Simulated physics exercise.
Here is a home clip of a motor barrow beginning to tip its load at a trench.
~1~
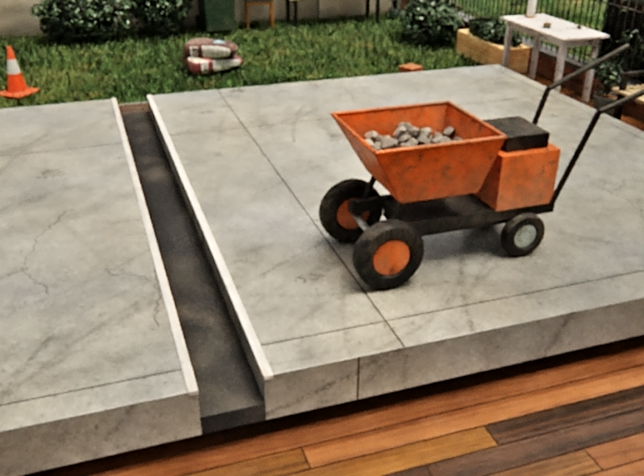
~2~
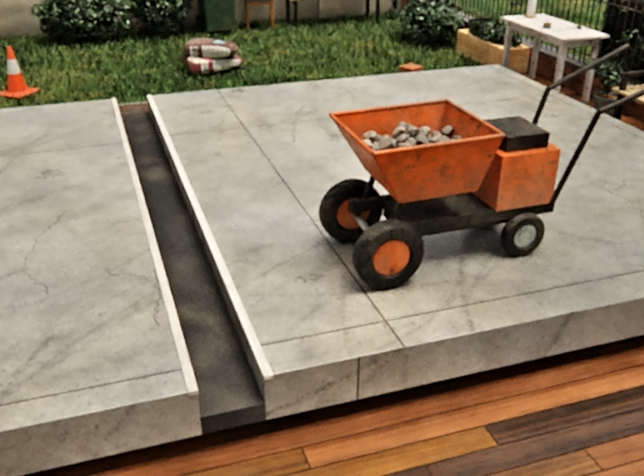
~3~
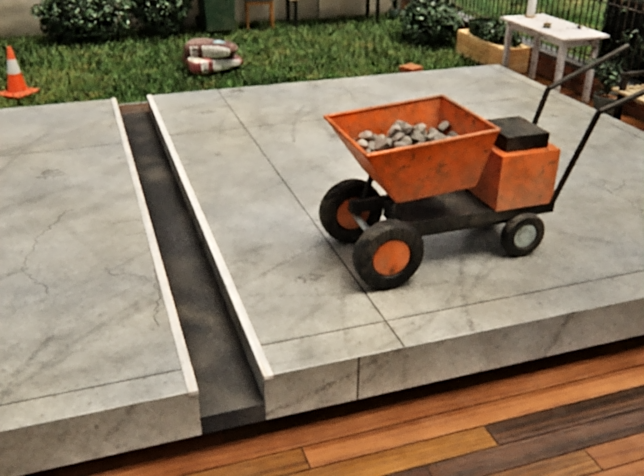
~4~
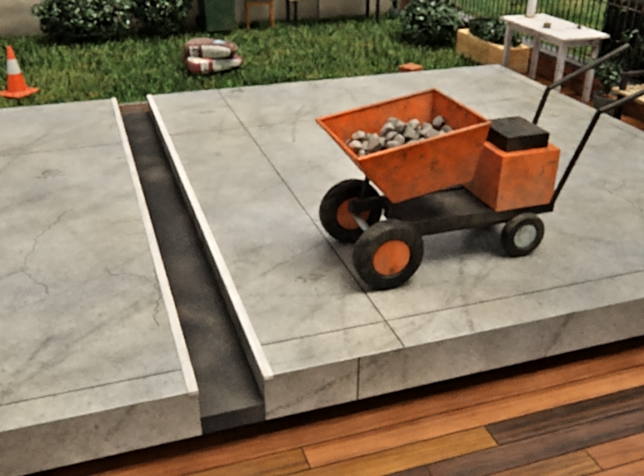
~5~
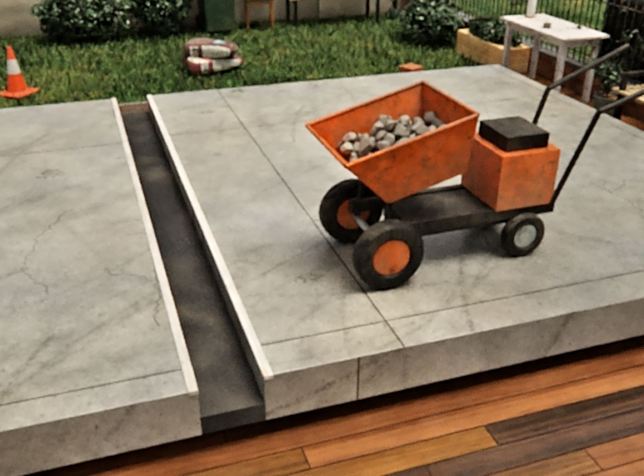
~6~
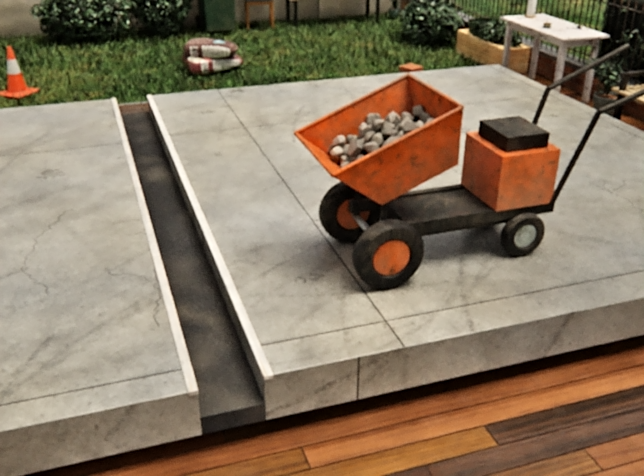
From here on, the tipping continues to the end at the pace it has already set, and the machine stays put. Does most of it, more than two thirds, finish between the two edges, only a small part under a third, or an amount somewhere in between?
An amount in between, a third to two thirds, finishes between the edges.
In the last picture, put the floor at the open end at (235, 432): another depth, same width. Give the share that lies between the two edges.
It lands somewhere near 50 percent.
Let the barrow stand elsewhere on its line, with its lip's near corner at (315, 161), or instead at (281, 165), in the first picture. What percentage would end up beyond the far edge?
10 % and 60 %.
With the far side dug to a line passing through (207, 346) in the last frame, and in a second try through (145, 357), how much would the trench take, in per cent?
The first case gives close to 50 per cent and the second close to 50 per cent.
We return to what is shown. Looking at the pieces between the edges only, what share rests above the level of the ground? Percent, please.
Roughly 0 percent.
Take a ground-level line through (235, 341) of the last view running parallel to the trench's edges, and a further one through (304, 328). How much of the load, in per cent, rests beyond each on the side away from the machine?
Roughly 40 and 80 %.
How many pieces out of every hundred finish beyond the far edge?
0 per cent.
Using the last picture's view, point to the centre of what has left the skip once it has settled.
Close to (220, 296) in the last view.
Soon, skip tipped steeply; all in the skip.
A while on, skip tipped right over; most in the skip; a small part short of the trench; a stray few in or heaped over the trench.
Towards the end, skip tipped right over; about a third in the skip; about a third short of the trench; about a third in or heaped over the trench; a stray few beyond it.
Finally, skip tipped right over; a small part in the skip; about a third short of the trench; about half in or heaped over the trench; a stray few beyond it.
